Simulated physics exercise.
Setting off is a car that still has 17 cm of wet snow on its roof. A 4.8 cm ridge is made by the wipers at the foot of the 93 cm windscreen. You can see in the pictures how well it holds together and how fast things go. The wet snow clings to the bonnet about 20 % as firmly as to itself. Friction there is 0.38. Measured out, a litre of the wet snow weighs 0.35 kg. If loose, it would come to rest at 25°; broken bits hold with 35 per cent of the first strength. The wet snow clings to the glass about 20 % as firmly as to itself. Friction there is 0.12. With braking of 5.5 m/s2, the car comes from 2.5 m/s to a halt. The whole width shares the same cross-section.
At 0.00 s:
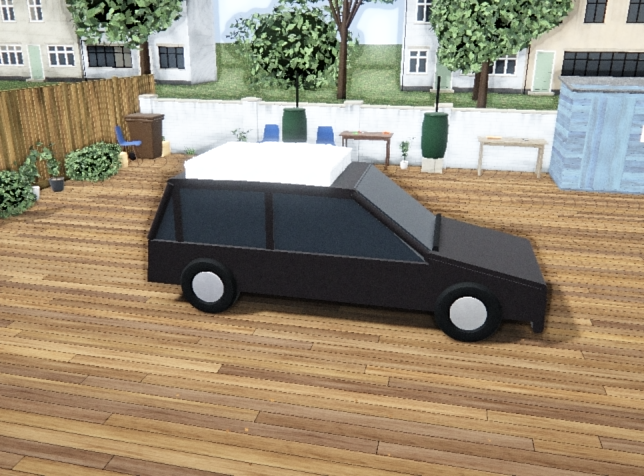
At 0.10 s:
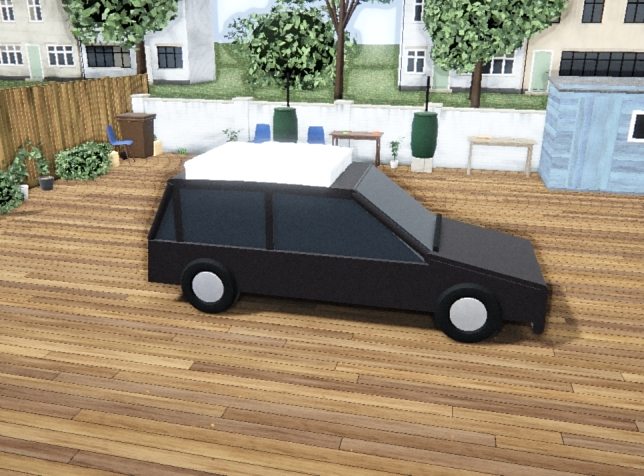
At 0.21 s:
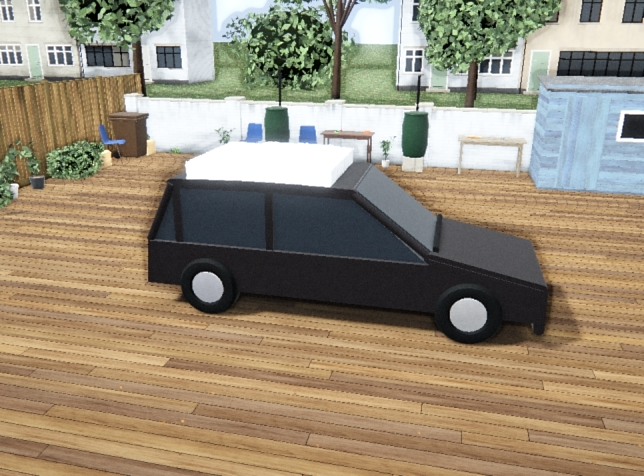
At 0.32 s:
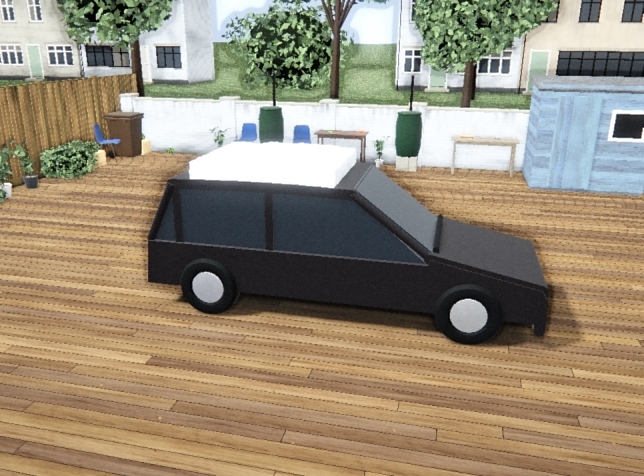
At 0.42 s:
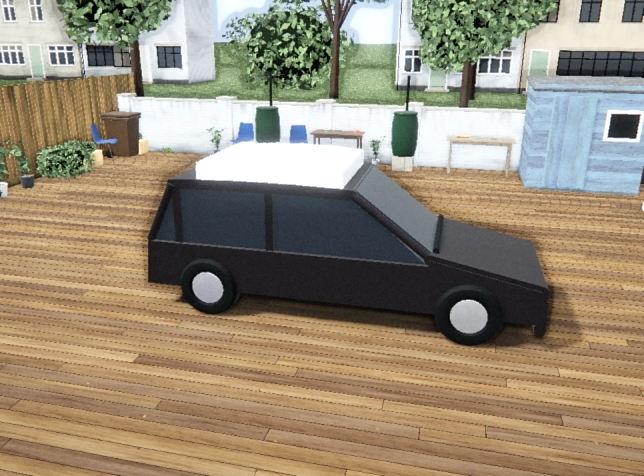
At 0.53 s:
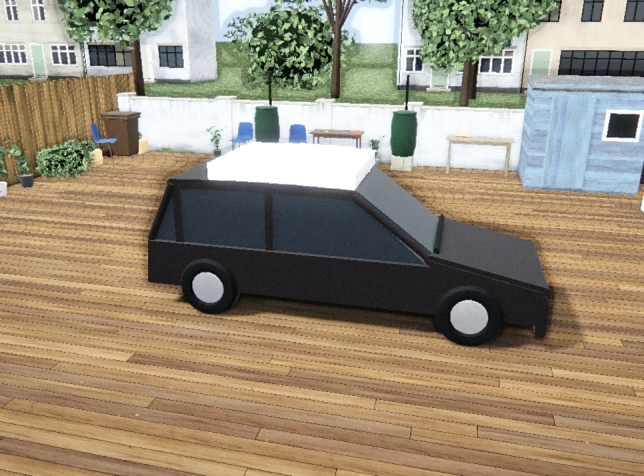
A wide yard floored with wooden planks is seen from the side and slightly above, with houses beyond its white wall. A black car faces right in the centre, a thick white slab of snow on its roof, with a brown fence at left and a blue shed at right. The camera keeps level with the car as it rolls right and slows, and the slab slides forward toward the windscreen.
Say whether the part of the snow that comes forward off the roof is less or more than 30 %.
I would say more.
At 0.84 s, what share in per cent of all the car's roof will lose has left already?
It comes to around 50 %.
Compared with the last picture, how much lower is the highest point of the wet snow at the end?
The gap comes to roughly 0 centimetres.
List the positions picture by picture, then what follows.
Foremost bit of the wet snow at (330, 170), in the first frame.
Foremost bit of the wet snow at (330, 170), in the second frame.
Foremost bit of the wet snow at (331, 174), its middle shifted 8 mm, in the third frame.
Foremost bit of the wet snow at (334, 175), its middle shifted 4.2 cm, in the fourth frame.
Foremost bit of the wet snow at (342, 176), its middle shifted 12 cm, in the fifth frame.
Foremost bit of the wet snow at (355, 177), its middle shifted 23 cm, in the sixth frame.
After 0.84 s, 72 % of the snow is on the roof, 28 % on the glass, none on the bonnet and none has gone off the nose.
After 1.21 s, 49 % of the snow is on the roof, 34 % on the glass, 16 % on the bonnet and none has gone off the nose.
After 1.58 s, 40 % of the snow is on the roof, 25 % on the glass, 34 % on the bonnet and none has gone off the nose.
After 1.95 s, 39 % of the snow is on the roof, 18 % on the glass, 40 % on the bonnet and 3 % has gone off the nose.
After 2.80 s, 39 % of the snow is on the roof, 15 % on the glass, 41 % on the bonnet and 4 % has gone off the nose.
